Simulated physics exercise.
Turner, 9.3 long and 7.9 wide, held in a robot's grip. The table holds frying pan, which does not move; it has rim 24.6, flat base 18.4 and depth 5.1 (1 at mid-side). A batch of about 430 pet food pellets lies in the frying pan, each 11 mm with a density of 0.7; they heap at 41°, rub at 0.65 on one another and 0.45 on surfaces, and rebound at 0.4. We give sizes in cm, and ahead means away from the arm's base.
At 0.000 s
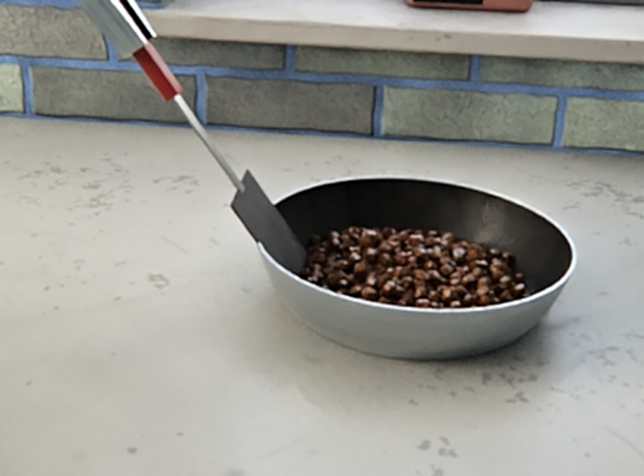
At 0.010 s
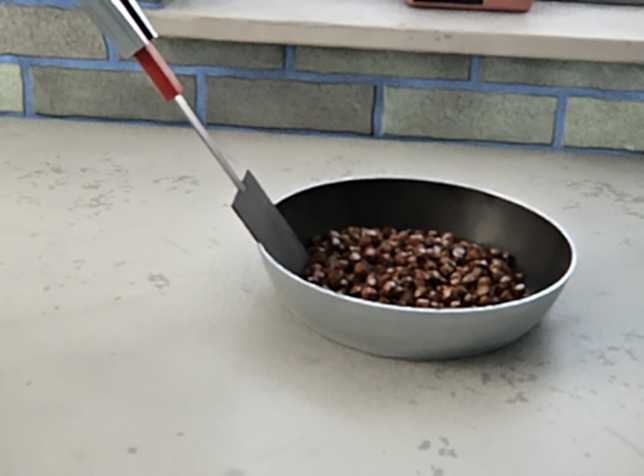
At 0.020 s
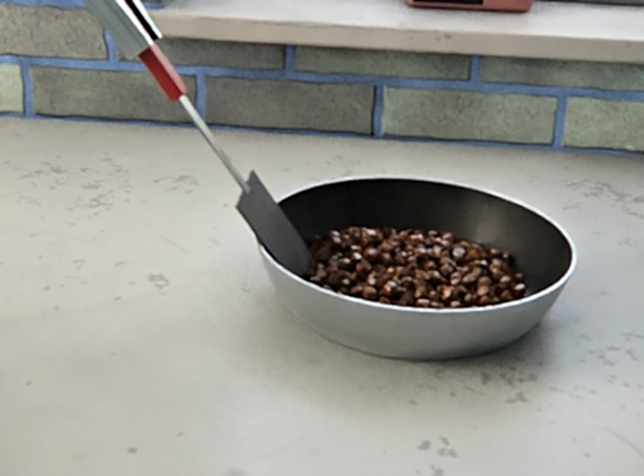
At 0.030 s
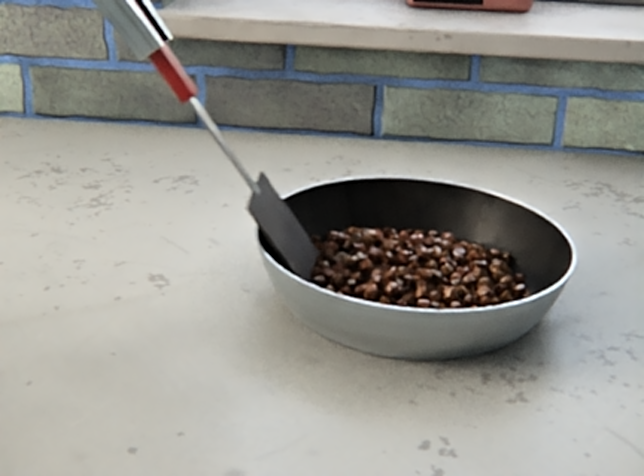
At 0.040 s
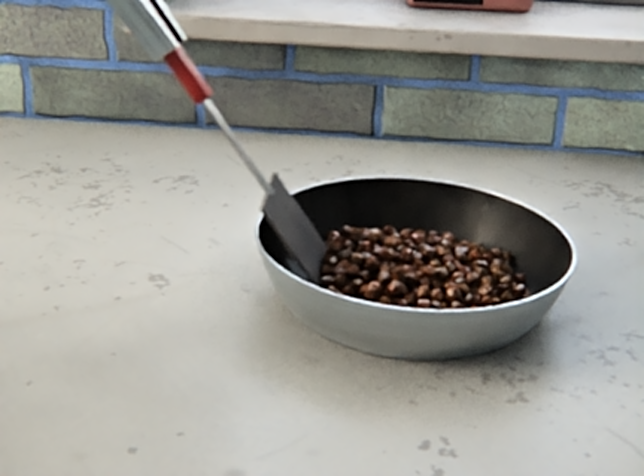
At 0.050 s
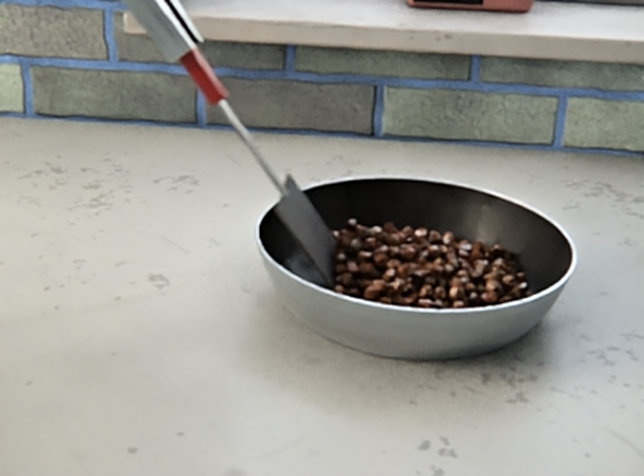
On a pale, speckled countertop backed by grey-green bricks with blue joints, the view looks slightly down from a fixed position. A light grey frying pan with a dark interior holds a heap of glossy brown pellets right of centre, and a dark turner with a red-banded handle slants in from the upper left. The turner slides steadily rightward inside the pan, pushing the heap's left edge inward, while the pan stays still.
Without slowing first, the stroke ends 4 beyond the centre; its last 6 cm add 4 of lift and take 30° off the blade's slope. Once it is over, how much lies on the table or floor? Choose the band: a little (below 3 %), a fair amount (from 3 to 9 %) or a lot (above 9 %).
It is a fair amount, from 3 to 9 %.
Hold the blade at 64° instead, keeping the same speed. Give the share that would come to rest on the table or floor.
That gives about 5 in a hundred.
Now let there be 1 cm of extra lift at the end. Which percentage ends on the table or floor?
Roughly 0 percent of it.
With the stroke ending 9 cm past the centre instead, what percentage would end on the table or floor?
My guess would be around 20 per cent.
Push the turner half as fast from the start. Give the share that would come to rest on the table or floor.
Estimated share: Some 0 %.
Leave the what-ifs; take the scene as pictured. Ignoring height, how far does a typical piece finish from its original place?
About 3 cm.
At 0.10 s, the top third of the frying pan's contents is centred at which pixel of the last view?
About pixel (442, 268).
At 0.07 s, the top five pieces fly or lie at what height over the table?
I'd put it close to 5 cm.
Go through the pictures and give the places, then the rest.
In the first frame, turner top edge at (239, 186), sloping 55°; upper third of the load around (405, 270), from x 300 to 525, top at y 235; 429 in the frying pan.
In the second frame, turner top edge at (240, 186), sloping 55°; upper third of the load around (405, 270), from x 300 to 525, top at y 235.
In the third frame, turner top edge at (244, 187), sloping 55°; upper third of the load around (403, 268), from x 300 to 525, top at y 235.
In the fourth frame, turner top edge at (254, 188), sloping 55°; upper third of the load around (401, 267), from x 300 to 525, top at y 235.
In the fifth frame, turner top edge at (268, 190), sloping 55°; upper third of the load around (399, 265), from x 305 to 525, top at y 230.
In the sixth frame, turner top edge at (283, 191), sloping 55°; upper third of the load around (406, 267), from x 305 to 530, top at y 225; 429 in the frying pan.
By 0.07 s, sloping 54°, highest piece 5 above the table; 429 in the frying pan.
By 0.10 s, sloping 43°, highest piece 7 above the table; 429 in the frying pan.
By 0.31 s, sloping 25°, highest piece 6 above the table; 409 in the frying pan, 15 on the table or floor, 5 on the blade or in flight.
By 1.36 s, sloping 25°, highest piece 5 above the table; 409 in the frying pan, 20 on the table or floor.
Final count, 409 in the frying pan, 20 on the table or floor. That is 5 % on the table or floor.
